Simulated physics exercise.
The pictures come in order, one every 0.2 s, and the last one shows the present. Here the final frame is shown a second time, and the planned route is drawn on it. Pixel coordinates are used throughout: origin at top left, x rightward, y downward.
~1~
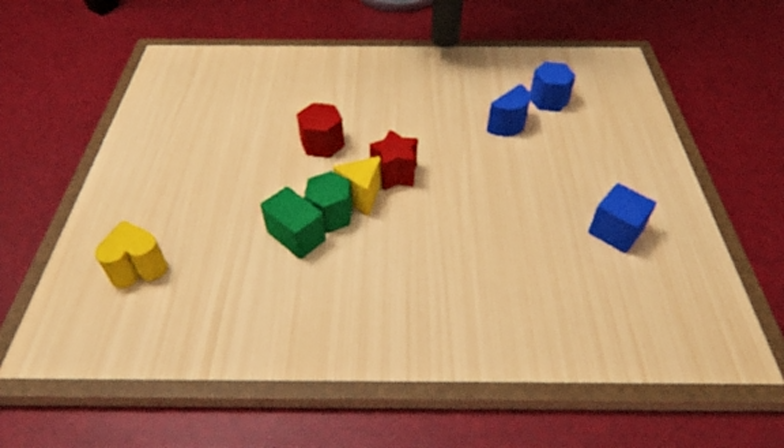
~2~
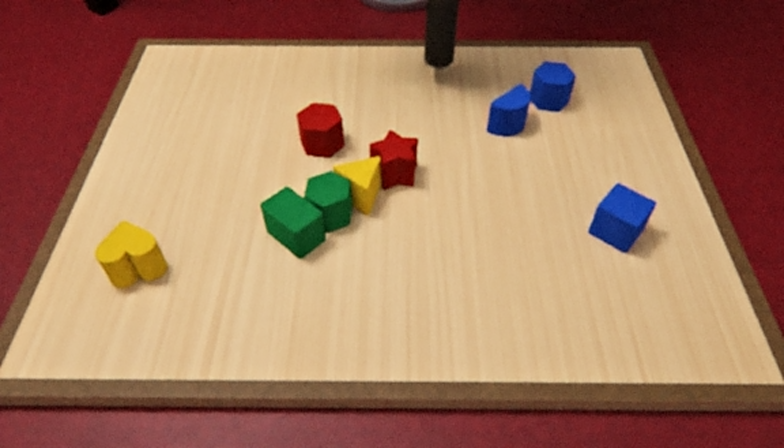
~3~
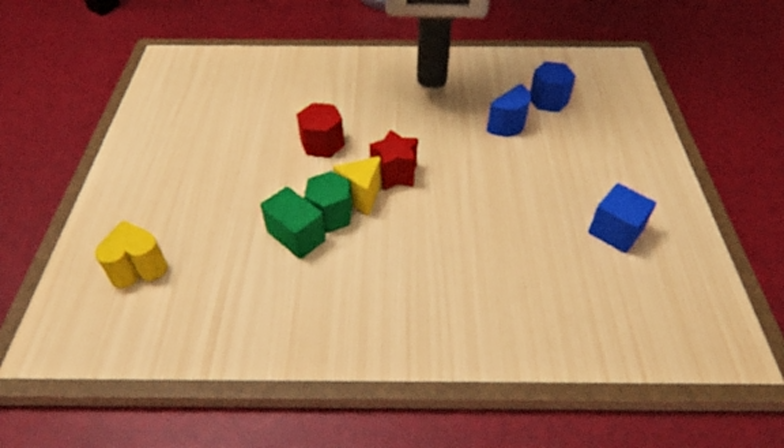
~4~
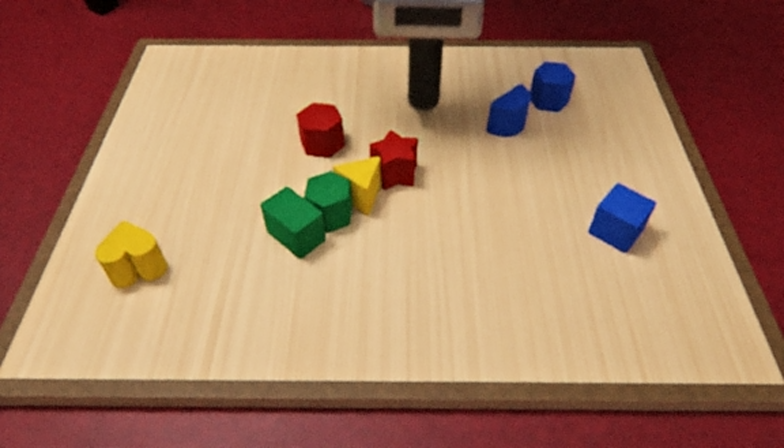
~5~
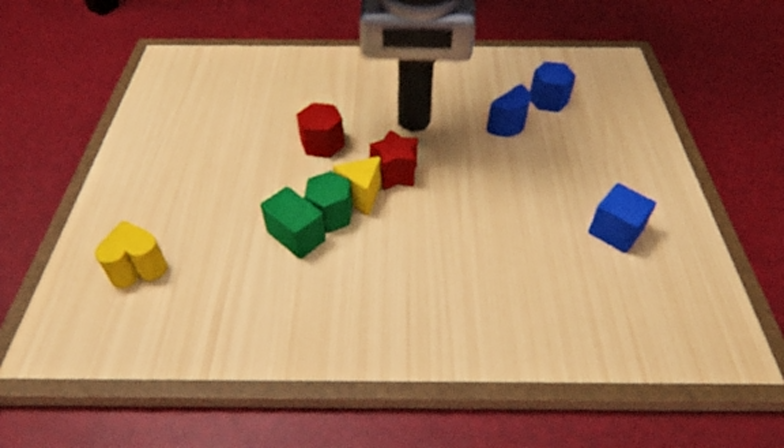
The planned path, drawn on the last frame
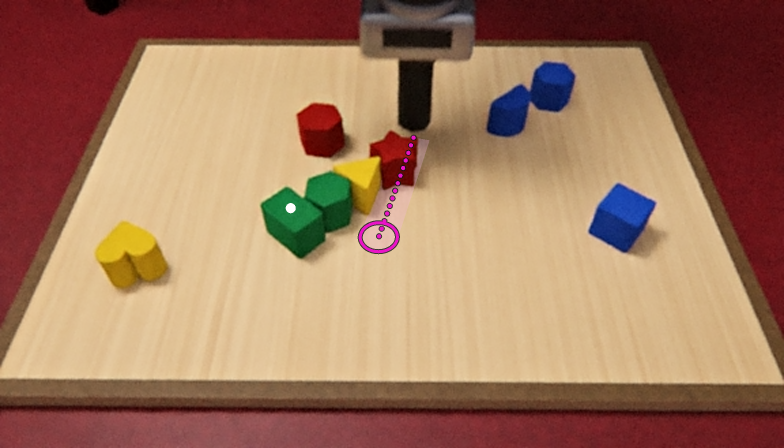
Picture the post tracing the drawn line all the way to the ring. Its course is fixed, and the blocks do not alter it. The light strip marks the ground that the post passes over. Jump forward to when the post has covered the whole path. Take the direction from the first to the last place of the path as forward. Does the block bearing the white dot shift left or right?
Facing the way the path runs, start to end, you'll find the block bearing the white dot has shifted right.
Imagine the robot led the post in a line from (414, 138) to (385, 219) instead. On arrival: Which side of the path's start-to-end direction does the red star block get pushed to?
Displaced left.
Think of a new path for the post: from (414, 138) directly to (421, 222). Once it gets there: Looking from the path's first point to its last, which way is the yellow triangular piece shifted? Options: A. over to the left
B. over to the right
B: Over to the right.
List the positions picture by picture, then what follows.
Post's lower end at (445, 40); green oblong block at (291, 208); green hexagonal block at (327, 188); yellow triangular piece at (360, 170); red star block at (395, 146), in the first picture.
Post at (439, 60); blocks still, in the second picture.
Post at (432, 80); blocks still, in the third picture.
Post at (423, 101); blocks still, in the fourth picture.
Post at (414, 122); green oblong block at (291, 208); green hexagonal block at (327, 188); yellow triangular piece at (360, 170); red star block at (395, 146), in the fifth picture.
Drawn move, in a line from (414, 138) to (379, 237); the dot is on the green oblong block.
On the path given first. One third of the way, post at (403, 152); green oblong block at (280, 213); green hexagonal block at (317, 196), turned 10° clockwise; yellow triangular piece at (352, 182); red star block at (390, 164).
Two thirds of the way, post at (391, 186); green oblong block at (255, 220), turned 20° clockwise; green hexagonal block at (297, 212), turned 30° clockwise; yellow triangular piece at (339, 211), turned 45° clockwise; red star block at (384, 201), turned 15° anticlockwise.
At the end, post at (378, 221); green oblong block at (254, 220), turned 20° clockwise; green hexagonal block at (297, 212), turned 30° clockwise; yellow triangular piece at (338, 228), turned 105° clockwise; red star block at (381, 240), turned 30° anticlockwise.
